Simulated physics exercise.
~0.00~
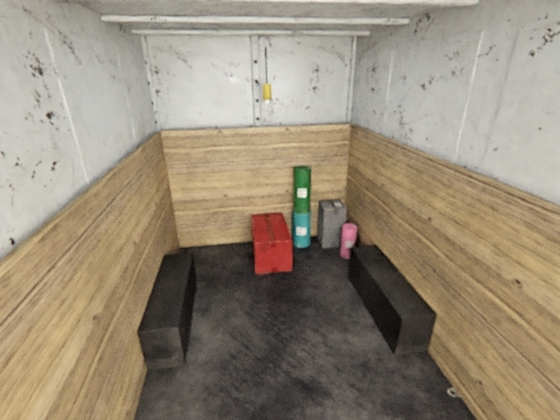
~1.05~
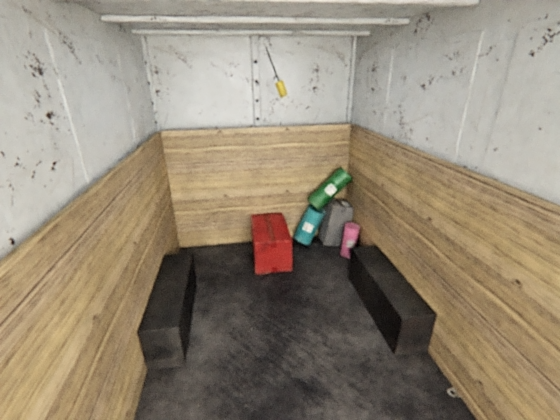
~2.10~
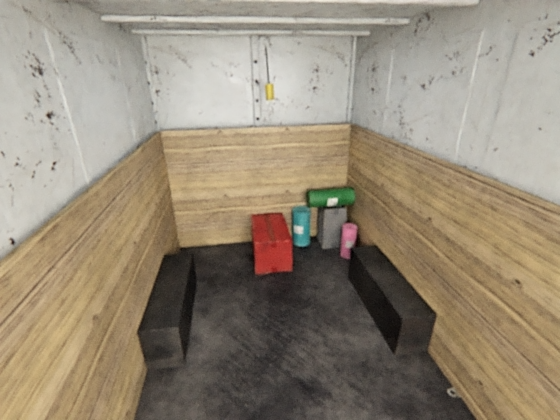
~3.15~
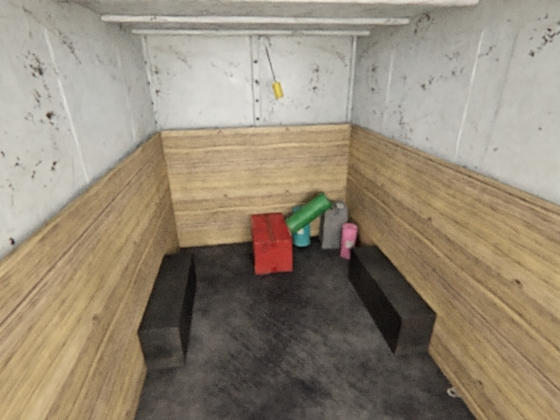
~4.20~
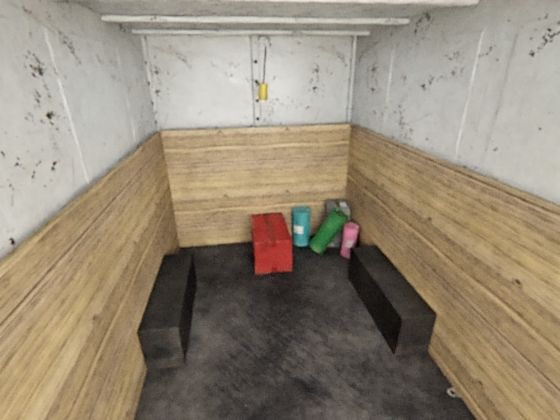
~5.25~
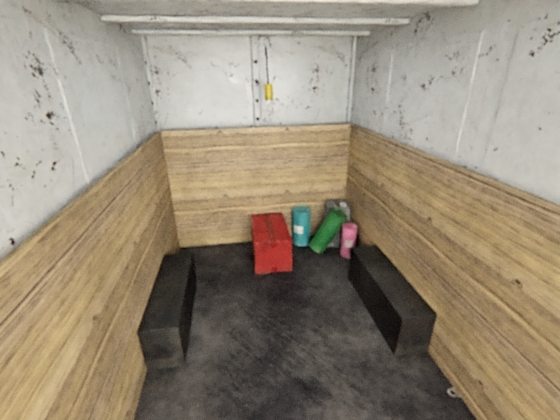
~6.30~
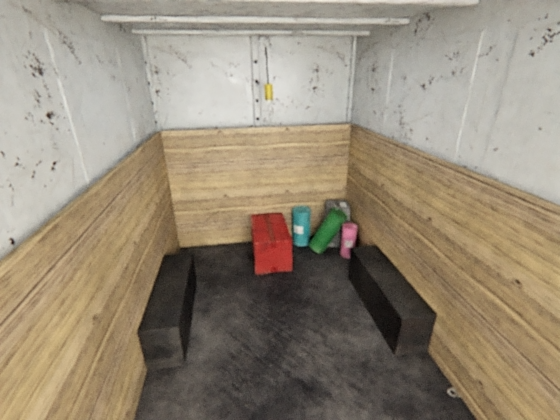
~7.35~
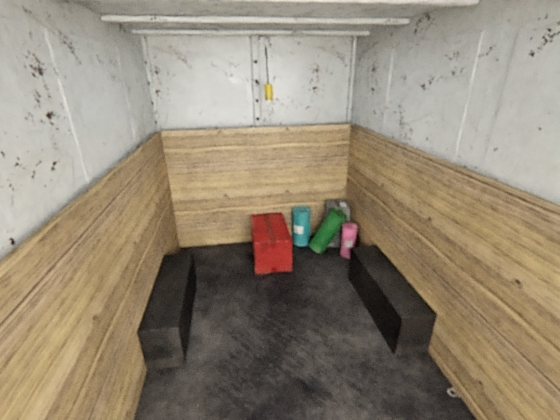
Van load bay jolting as a green canister topples off a turquoise one, tips about and settles leaning among the other containers.
